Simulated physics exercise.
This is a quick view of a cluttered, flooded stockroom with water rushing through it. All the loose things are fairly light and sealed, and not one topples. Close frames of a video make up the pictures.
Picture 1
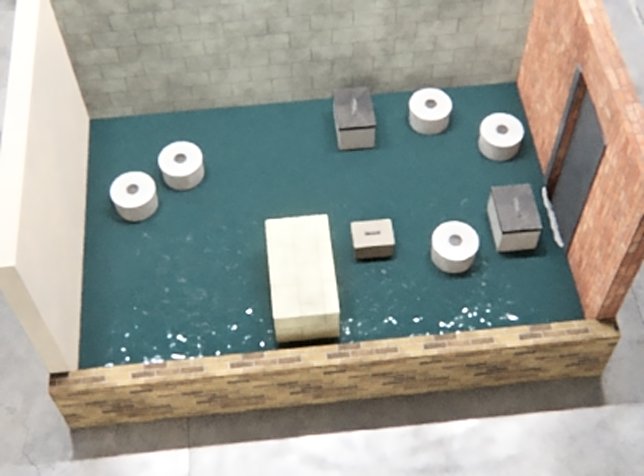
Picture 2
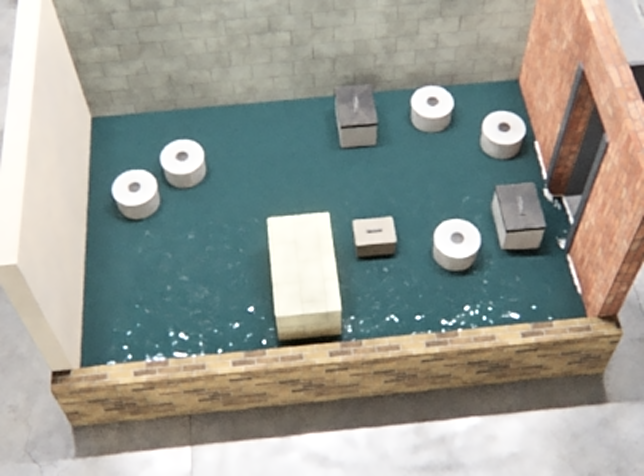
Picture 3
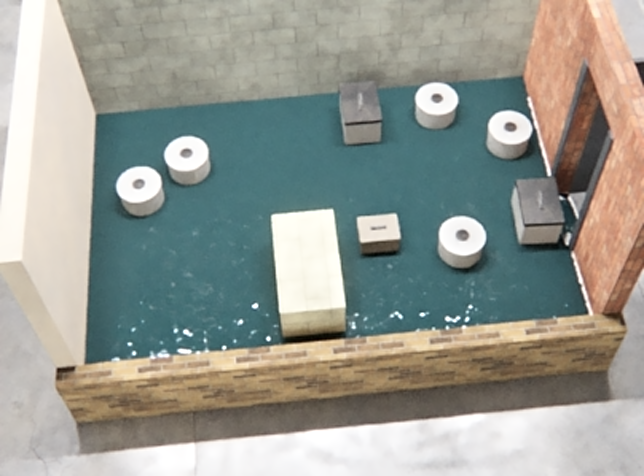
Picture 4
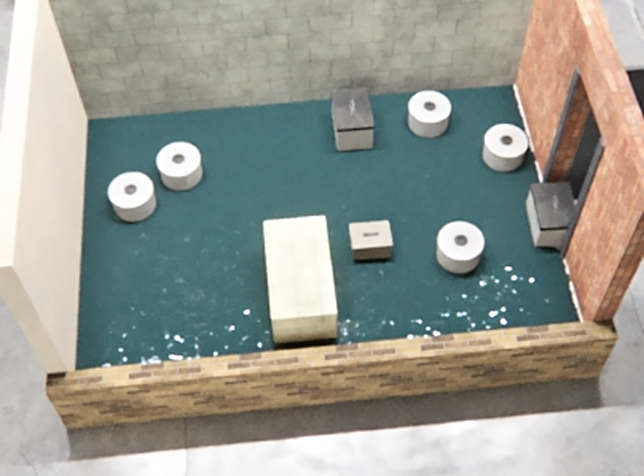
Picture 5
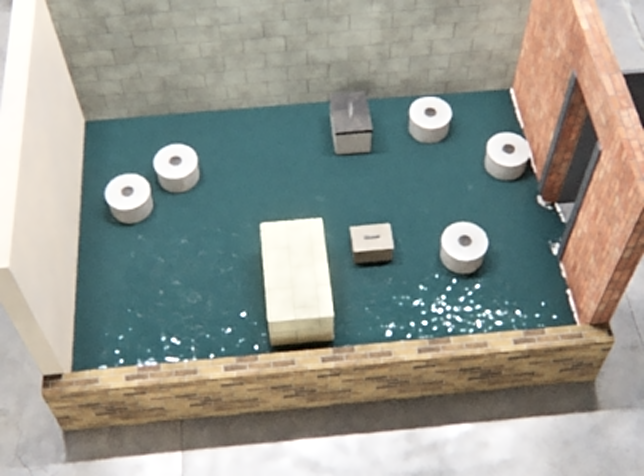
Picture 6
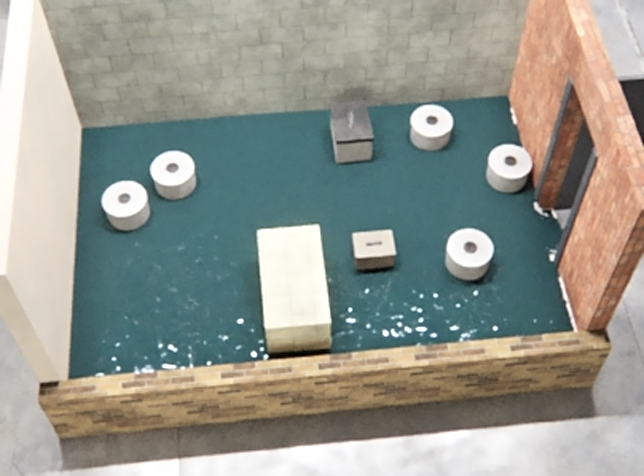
Dark water ripples around floating tubs and boxes as a gray box drifts out the right doorway.
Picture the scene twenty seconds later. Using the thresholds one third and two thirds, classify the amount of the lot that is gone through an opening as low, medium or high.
High - two thirds or more.
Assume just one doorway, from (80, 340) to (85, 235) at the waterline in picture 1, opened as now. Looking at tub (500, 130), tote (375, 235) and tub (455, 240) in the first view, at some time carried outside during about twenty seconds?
The three give no escape, escape and no escape, in that order.
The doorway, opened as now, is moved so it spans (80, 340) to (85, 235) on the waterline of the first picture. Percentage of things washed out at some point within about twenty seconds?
Roughly 50 %.
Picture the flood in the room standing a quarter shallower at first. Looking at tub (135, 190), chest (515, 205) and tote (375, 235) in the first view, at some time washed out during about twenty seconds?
Respectively: Remained / exited / exited.
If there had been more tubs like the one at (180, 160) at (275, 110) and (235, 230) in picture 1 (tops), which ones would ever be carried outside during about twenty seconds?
Taking them in order, the first is remaining and the second is remaining.
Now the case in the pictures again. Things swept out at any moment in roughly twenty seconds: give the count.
So that is 6.
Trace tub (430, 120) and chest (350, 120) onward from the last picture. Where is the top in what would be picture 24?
Approximately (503, 163), then (435, 135).
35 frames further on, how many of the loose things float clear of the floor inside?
Counted: 2.
A moment on, 2 of 8 are out; 6 afloat.
Next, 3 of 8 are out; 5 afloat.
Later, 6 of 8 are out; 2 afloat.
In the end, 6 of 8 are out; 2 afloat.
